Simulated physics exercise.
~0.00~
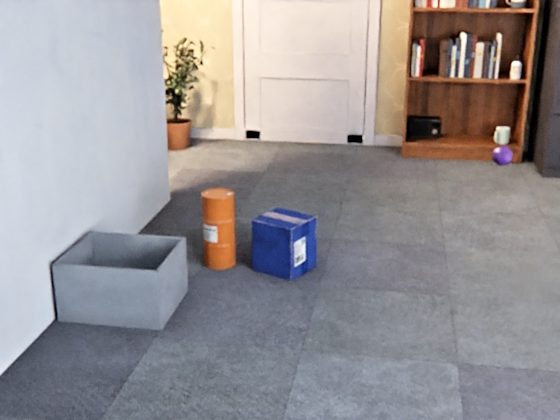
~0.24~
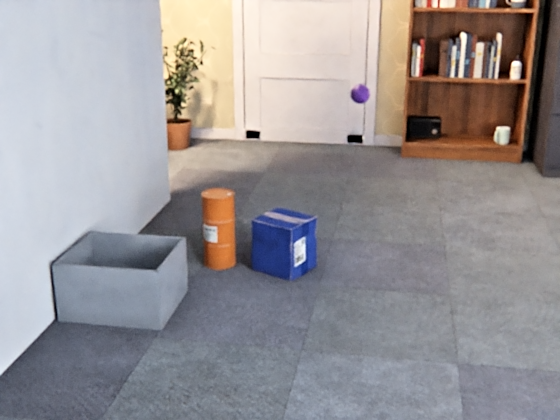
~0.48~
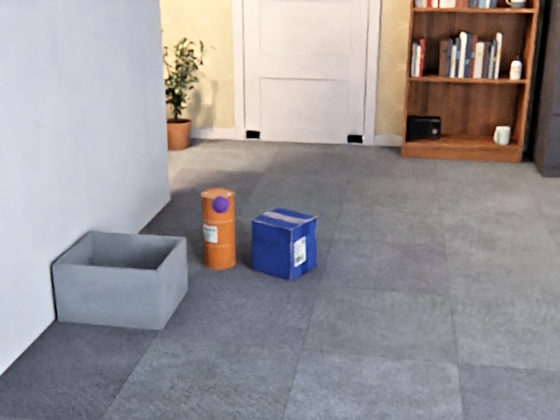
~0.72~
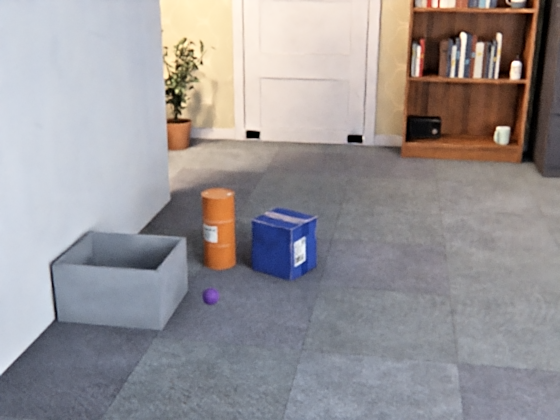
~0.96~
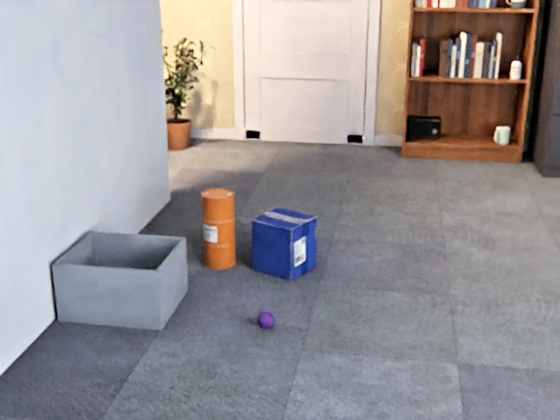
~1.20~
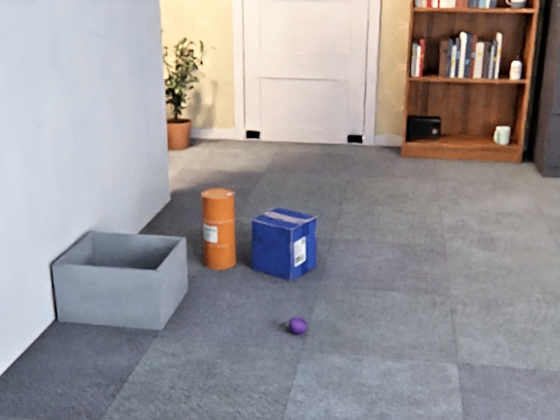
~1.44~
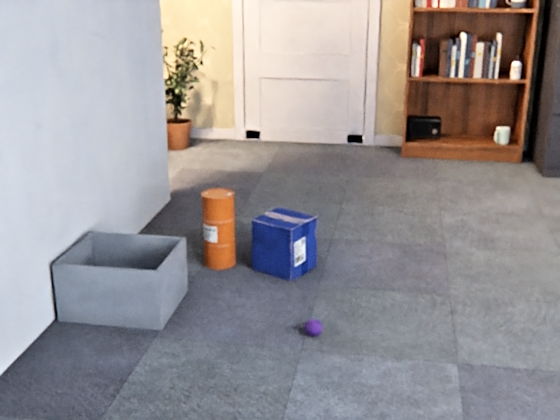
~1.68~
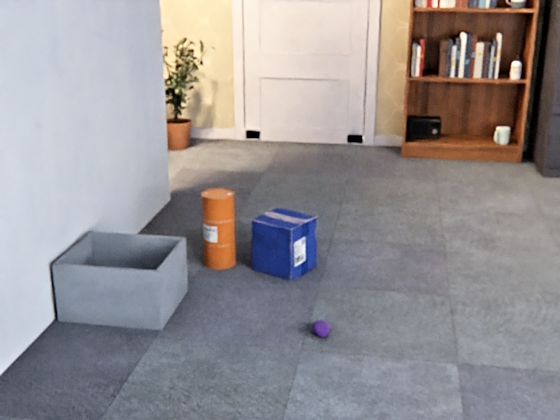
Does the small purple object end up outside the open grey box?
Yes, it ends up outside the box, on the open floor in front of the blue parcel.
